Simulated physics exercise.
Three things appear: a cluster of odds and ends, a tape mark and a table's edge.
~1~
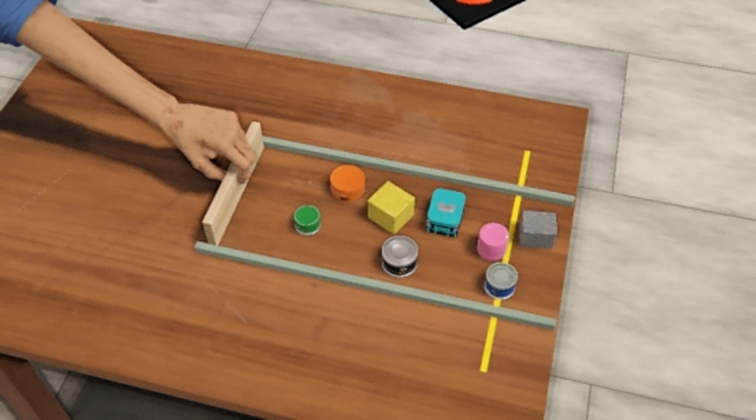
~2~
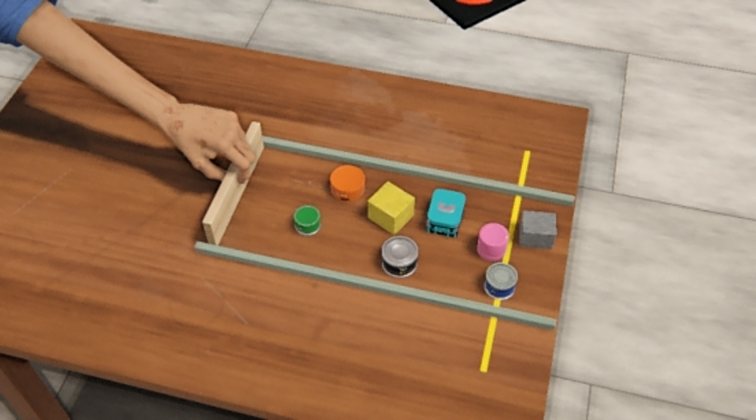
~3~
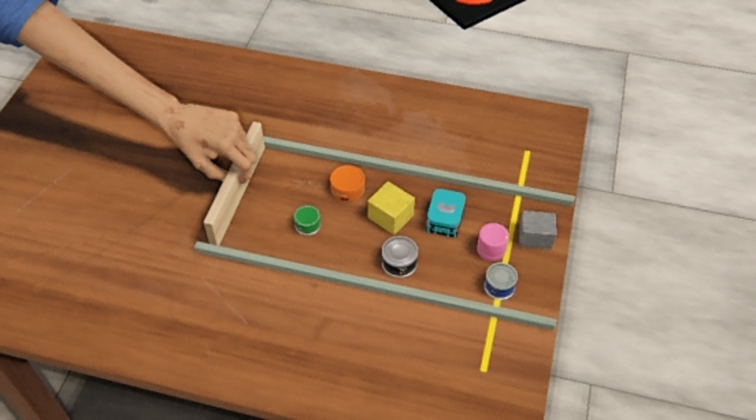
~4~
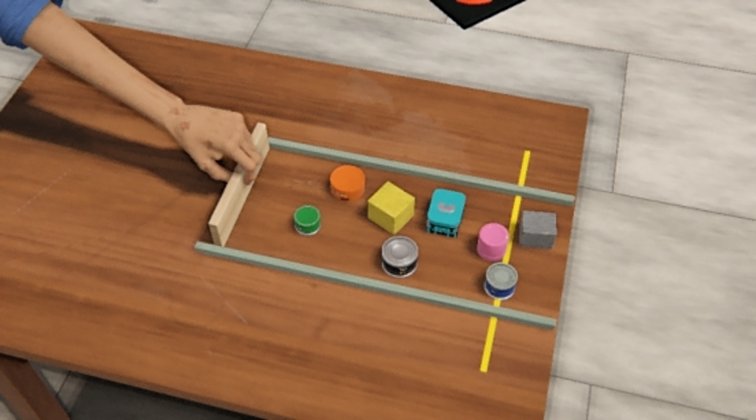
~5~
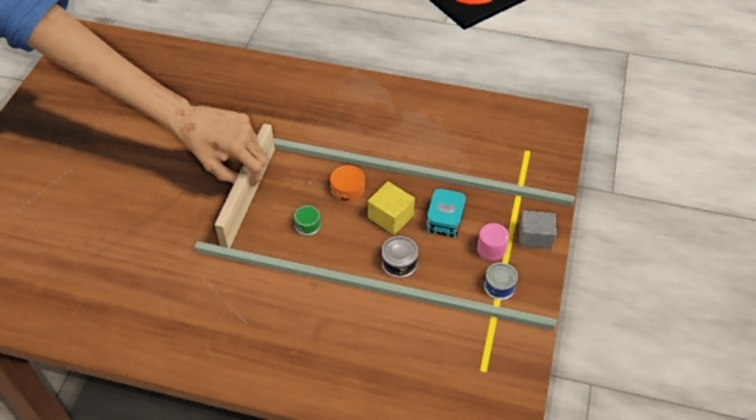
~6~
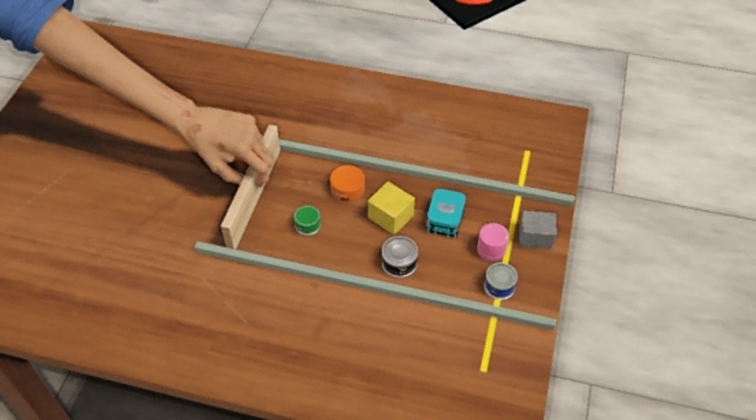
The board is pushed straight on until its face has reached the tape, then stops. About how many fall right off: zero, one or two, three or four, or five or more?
The fallen count comes to one or two.
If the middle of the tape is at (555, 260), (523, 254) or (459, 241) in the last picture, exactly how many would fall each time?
8, 4, 0.
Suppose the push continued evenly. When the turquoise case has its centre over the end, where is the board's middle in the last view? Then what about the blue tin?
The middle is at (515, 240) when it's the turquoise case, and at (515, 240) when it's the blue tin.
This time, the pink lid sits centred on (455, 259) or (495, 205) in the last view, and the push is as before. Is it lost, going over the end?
The pink lid stays put at the first spot and goes down at the second.
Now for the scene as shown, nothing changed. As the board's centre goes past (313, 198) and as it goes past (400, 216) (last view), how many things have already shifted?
The count is 1 at the first point and 5 at the second.
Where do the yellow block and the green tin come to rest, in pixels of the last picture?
The yellow block comes to rest at (534, 237), and the green tin comes to rest at (518, 265).
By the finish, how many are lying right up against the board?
It ends up touching 4.
Soon after, none off yet; grey block at rest near (538, 230); blue tin at rest near (501, 281); pink lid at rest near (493, 242).
In the end, the number that fall off is one or two; gone, grey block.
